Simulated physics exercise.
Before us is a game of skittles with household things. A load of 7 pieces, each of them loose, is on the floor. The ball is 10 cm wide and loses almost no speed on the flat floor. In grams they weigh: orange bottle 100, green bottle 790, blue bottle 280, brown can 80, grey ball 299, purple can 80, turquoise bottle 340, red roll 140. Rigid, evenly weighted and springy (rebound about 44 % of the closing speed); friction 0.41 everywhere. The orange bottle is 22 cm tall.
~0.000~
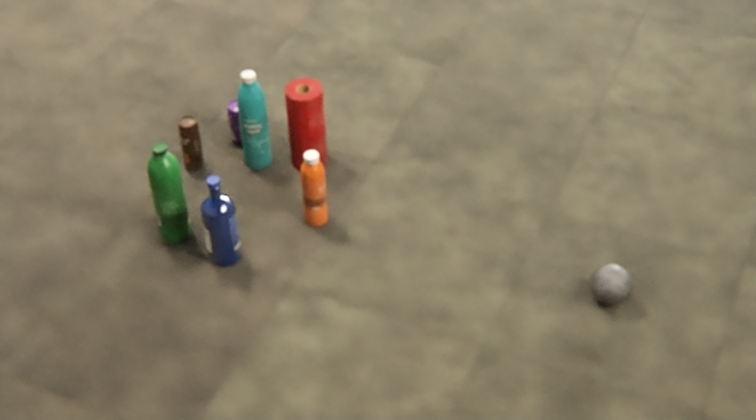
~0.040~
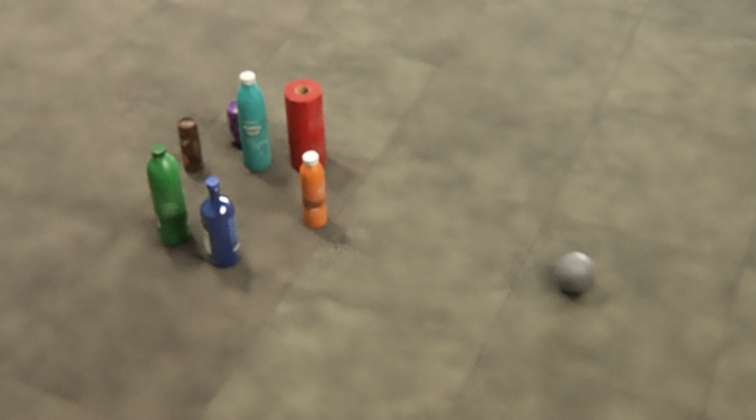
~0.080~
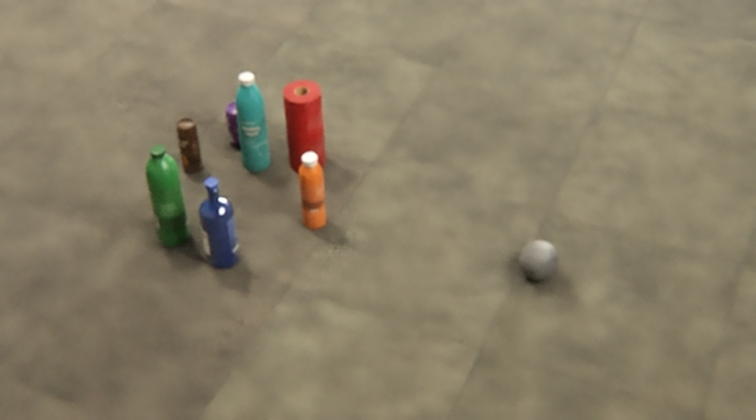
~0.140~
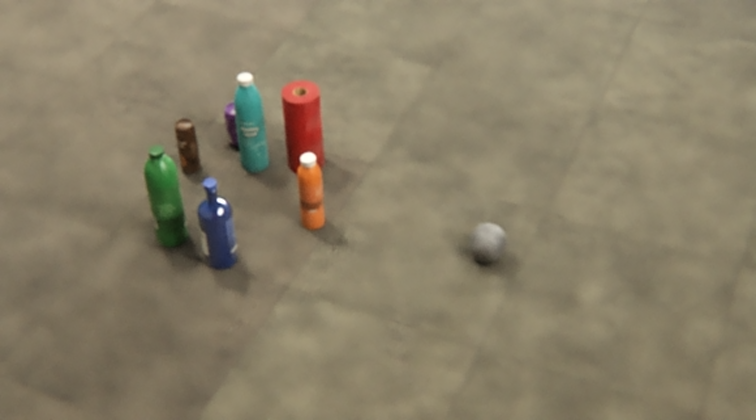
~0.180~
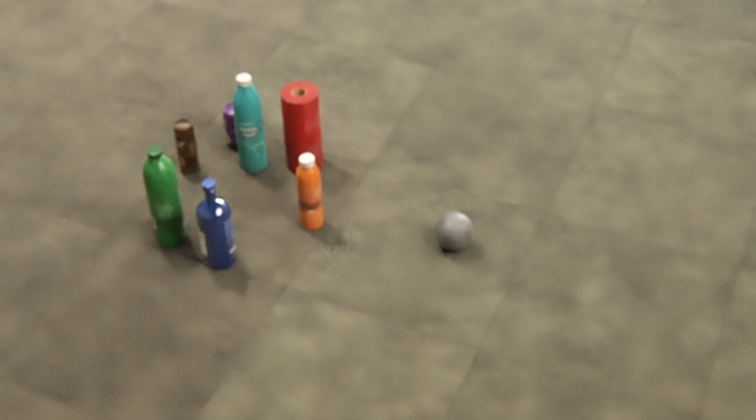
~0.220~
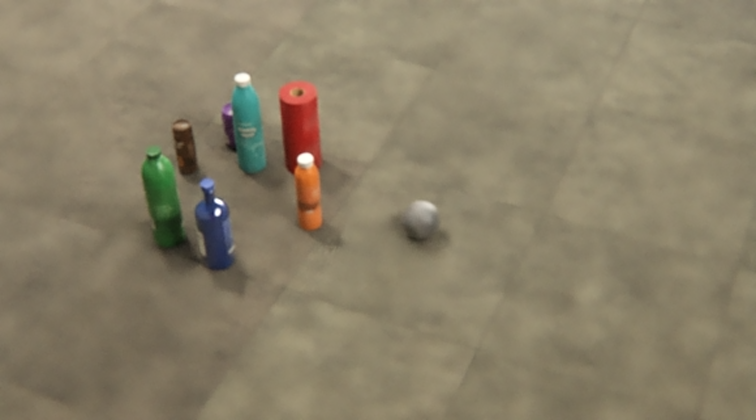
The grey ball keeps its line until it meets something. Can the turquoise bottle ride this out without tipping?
The turquoise bottle falls over.
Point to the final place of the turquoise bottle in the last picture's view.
Around (192, 107).
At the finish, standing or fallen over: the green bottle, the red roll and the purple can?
The green bottle stays upright; the red roll tips over; the purple can falls over.
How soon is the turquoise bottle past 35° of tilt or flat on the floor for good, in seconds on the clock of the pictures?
At about 0.8 s.
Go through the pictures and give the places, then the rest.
In the first frame, 0 cm rolled; grey ball (611, 284); turquoise bottle (253, 119).
In the second frame, 9 cm rolled; grey ball (575, 273); blue bottle (218, 220).
In the third frame, 18 cm rolled; grey ball (539, 261).
In the fourth frame, 31 cm rolled; grey ball (488, 243); orange bottle (311, 191).
In the fifth frame, 40 cm rolled; grey ball (454, 231); blue bottle (215, 222).
In the sixth frame, 49 cm rolled; grey ball (421, 220); turquoise bottle (248, 123).
After 0.82 s, 130 cm rolled; grey ball near (113, 184); turquoise bottle 45° off upright near (207, 96); purple can 36° off upright; red roll 38° off upright.
After 1.32 s, 176 cm rolled; turquoise bottle on its side near (192, 107); red roll on its side; purple can on its side.
In the end (2.3 s), toppled on the floor, purple can, turquoise bottle and red roll; the other 4 under 8 cm from the start. At the end, from the last picture's camera, turquoise bottle near (192, 107).
